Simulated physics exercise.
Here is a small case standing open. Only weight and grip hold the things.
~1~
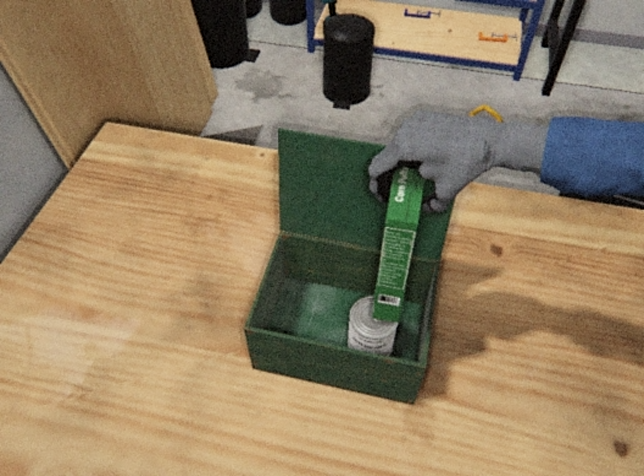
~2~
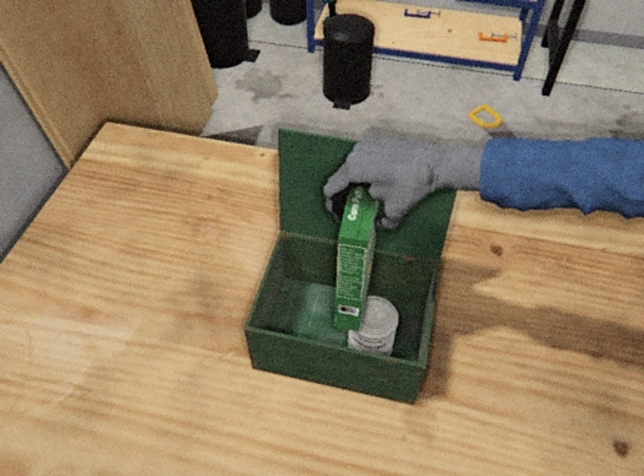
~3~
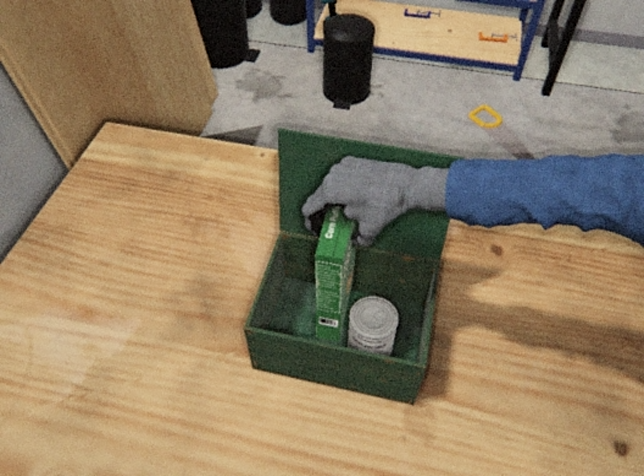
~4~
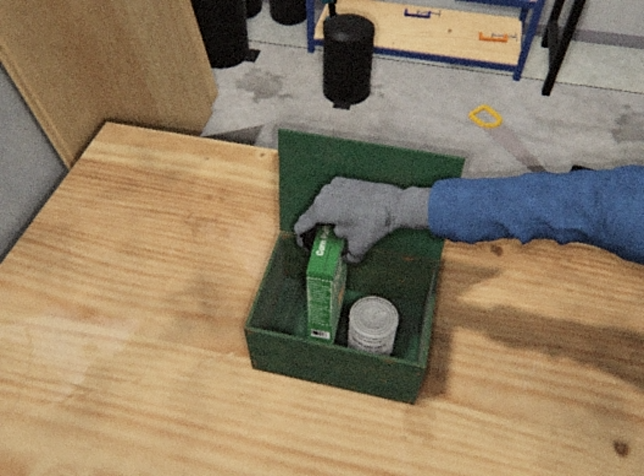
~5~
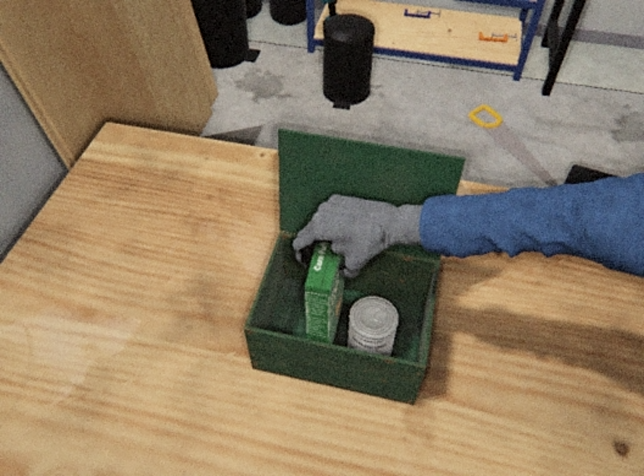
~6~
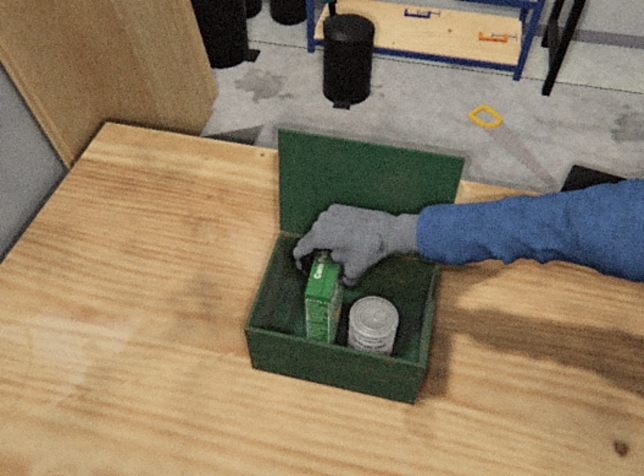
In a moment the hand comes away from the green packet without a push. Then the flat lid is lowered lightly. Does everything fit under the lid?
As it turns out, it is held up.
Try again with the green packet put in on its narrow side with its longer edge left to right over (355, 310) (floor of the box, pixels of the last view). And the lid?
Then it sits on the rim.
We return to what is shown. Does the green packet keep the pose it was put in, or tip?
It stays as placed.
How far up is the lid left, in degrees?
About 60°.
Then, 1.30 s later than the last frame, lid 78° above the rim.
Then, 2.30 s later than the last frame, lid 60° above the rim.
When it is over, lid 60° above the rim; both as before. End places, in pixels of the last picture, green packet near (326, 303).
